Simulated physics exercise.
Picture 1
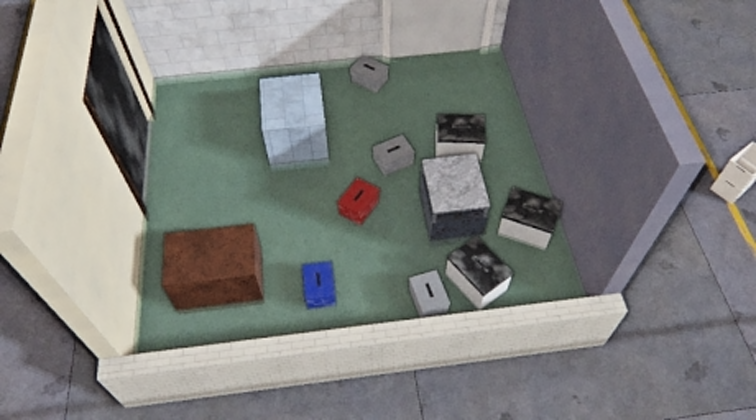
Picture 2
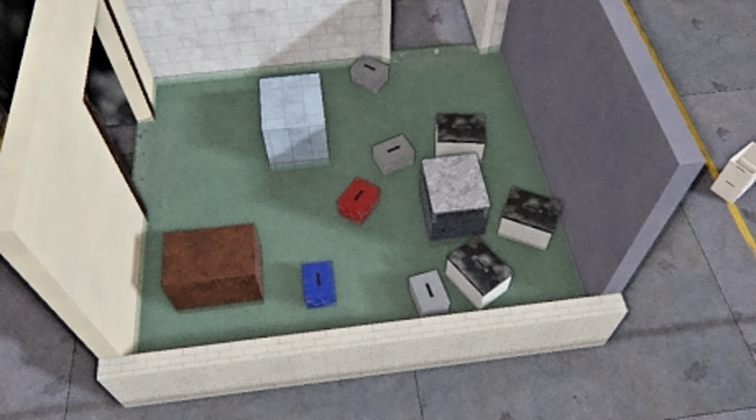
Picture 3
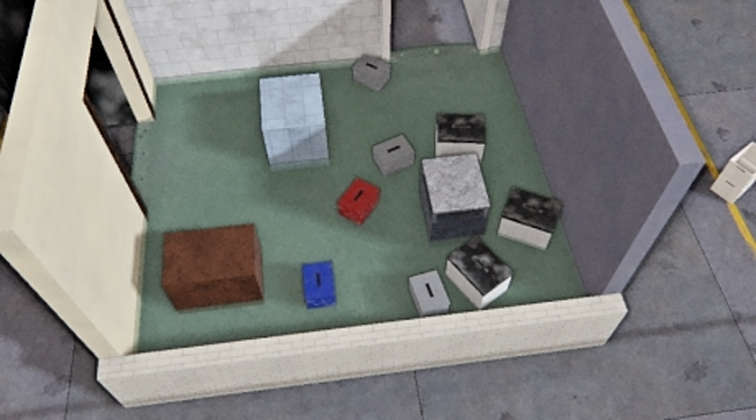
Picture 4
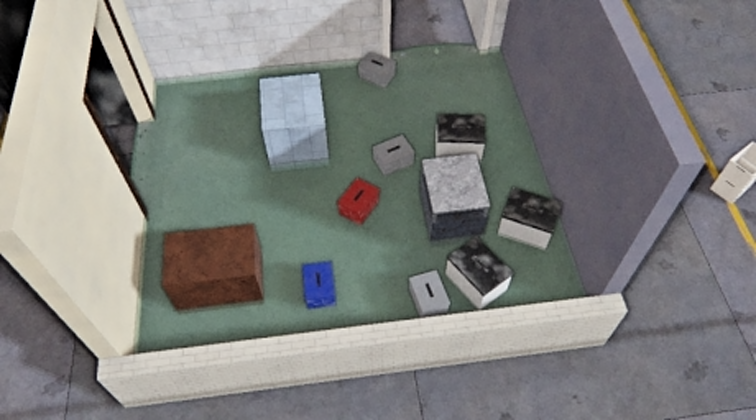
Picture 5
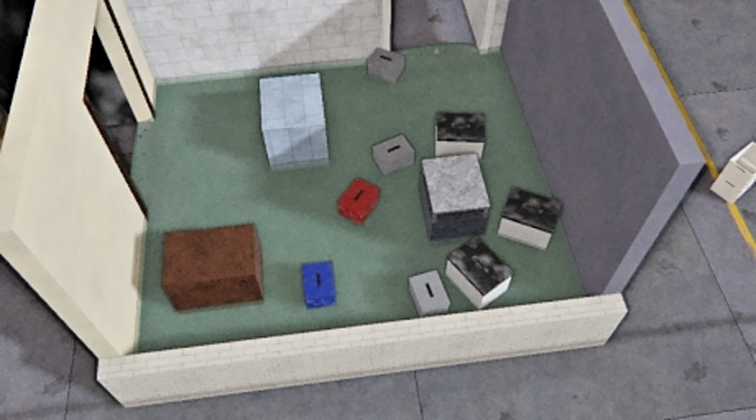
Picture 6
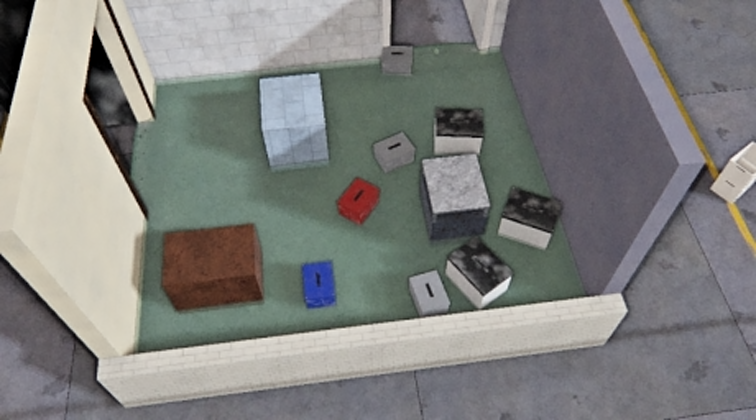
White far door and black left door opening, then a small grey box drifting right and turning beside the far doorway.
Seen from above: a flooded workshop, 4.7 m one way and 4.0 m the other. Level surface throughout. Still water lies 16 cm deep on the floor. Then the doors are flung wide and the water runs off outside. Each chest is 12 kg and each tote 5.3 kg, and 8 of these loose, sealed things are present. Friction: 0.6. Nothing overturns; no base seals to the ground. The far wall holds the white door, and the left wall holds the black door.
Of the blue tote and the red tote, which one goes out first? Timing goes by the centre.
The blue one.
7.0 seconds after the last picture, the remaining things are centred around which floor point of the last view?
I'd say about (391, 205) in the last view.
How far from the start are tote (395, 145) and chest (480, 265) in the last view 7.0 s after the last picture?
Going in the order asked, I'd say washed out for the first and 20 cm for the second.
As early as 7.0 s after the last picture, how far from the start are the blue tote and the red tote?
Shifts by then: Around 120 and 100 cm.
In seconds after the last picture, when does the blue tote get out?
Exit time: About 14.5 s.
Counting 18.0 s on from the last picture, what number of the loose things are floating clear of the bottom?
The count is 2.
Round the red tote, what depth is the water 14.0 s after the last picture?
Roughly 6 cm at that moment.
Then, 2.0 s after the last picture the blue tote is near (304, 262), 0.3 m from its start, afloat; the red tote is near (346, 175), 0.4 m from its start, afloat; 1 of 8 are out; 7 afloat.
Then, 7.0 s after the last picture the blue tote is near (259, 202), 1.3 m from its start, afloat; the red tote is near (357, 131), 1.0 m from its start, afloat; 3 of 8 are out; 5 afloat.
Then, 14.0 s after the last picture the blue tote is near (152, 154), 2.7 m from its start, afloat; the red tote is near (342, 65), 2.2 m from its start, afloat; 3 of 8 are out; 3 afloat.
Then, 18.0 s after the last picture the blue tote has gone out (14.6 s after the last picture); the red tote is near (313, 65), 2.3 m from its start, afloat; 4 of 8 are out; 2 afloat.
